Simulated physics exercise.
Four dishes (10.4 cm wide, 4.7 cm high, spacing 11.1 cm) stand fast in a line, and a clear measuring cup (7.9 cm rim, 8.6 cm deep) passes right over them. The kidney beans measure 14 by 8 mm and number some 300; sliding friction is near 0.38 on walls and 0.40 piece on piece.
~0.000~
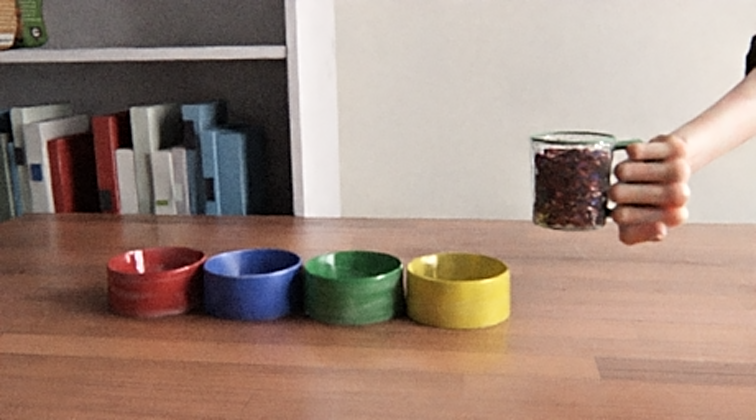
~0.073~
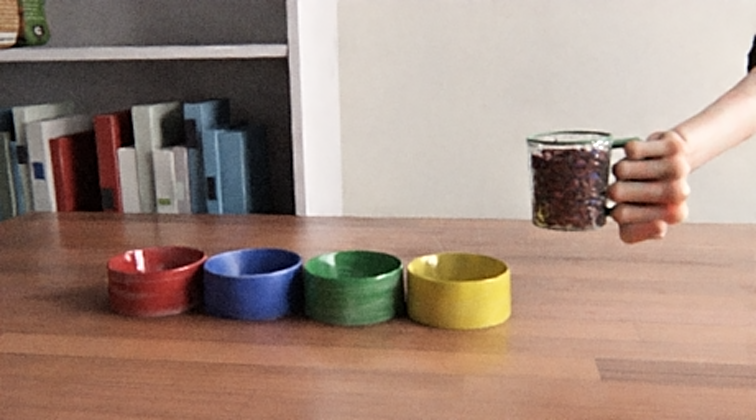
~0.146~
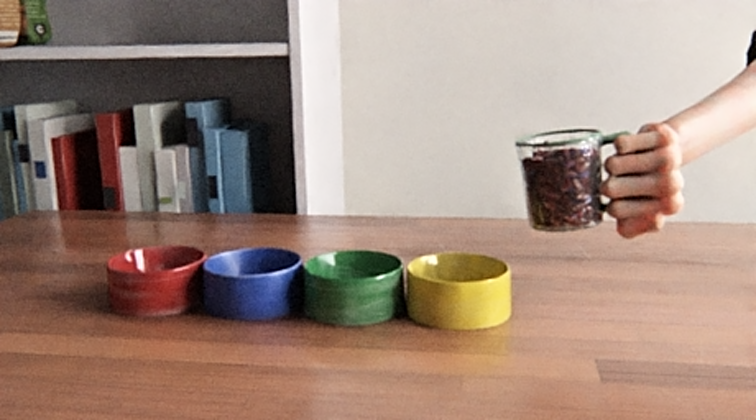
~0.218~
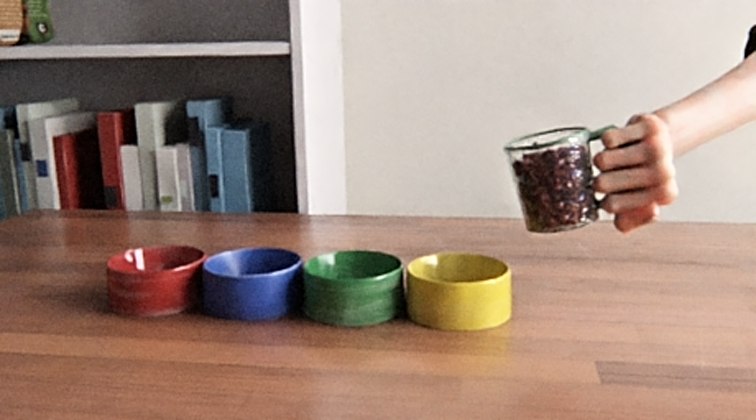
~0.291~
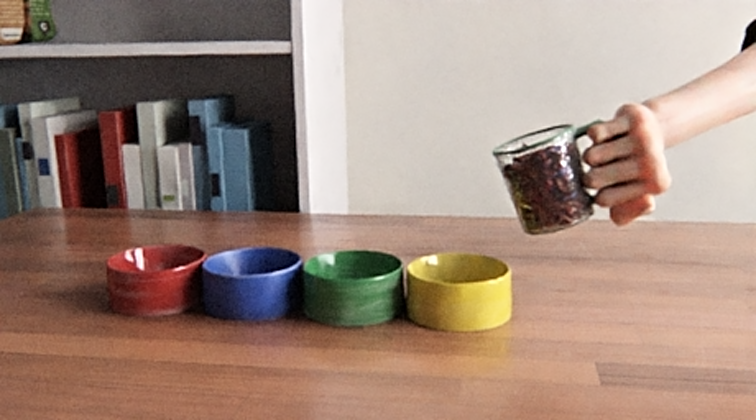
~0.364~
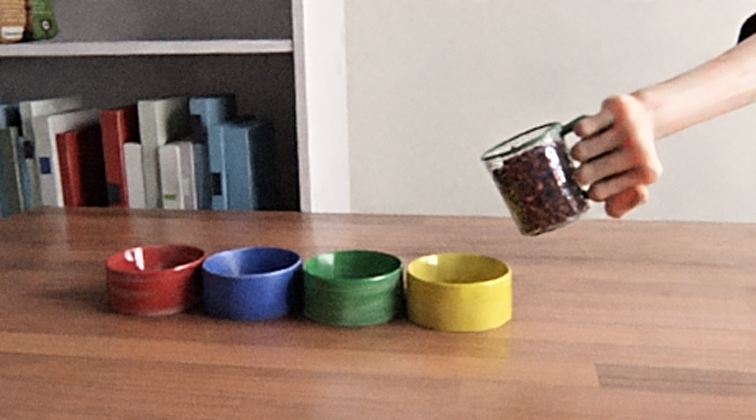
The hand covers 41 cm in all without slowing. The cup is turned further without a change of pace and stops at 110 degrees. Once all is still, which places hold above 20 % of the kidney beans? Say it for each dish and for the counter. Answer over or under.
Red dish: Under; blue dish: Under; green dish: Over; yellow dish: Under; on the counter: Under.
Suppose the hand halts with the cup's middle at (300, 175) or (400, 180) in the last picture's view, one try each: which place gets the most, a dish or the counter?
Most goes to: Green; green.
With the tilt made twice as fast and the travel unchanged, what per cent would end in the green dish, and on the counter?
Green 40; counter 10.
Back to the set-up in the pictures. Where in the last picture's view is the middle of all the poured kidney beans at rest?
Around (337, 289).
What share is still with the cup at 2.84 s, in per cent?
Some 0 per cent of the load.
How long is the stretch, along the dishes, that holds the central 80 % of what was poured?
Some 13 cm.
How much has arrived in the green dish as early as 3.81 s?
Near 80 per cent so far.
After 1.85 s, tilt 110 degrees; cup holds 15 %, green 85 %.
After 2.84 s, tilt 110 degrees; cup holds 0 %, blue 10 %, green 80 %.
After 3.81 s, tilt 110 degrees; cup holds 0 %, blue 10 %, green 80 %.
By 4.1 s all is still; red 0 %, blue 10 %, green 80 %, yellow 0 %, counter 10 %.
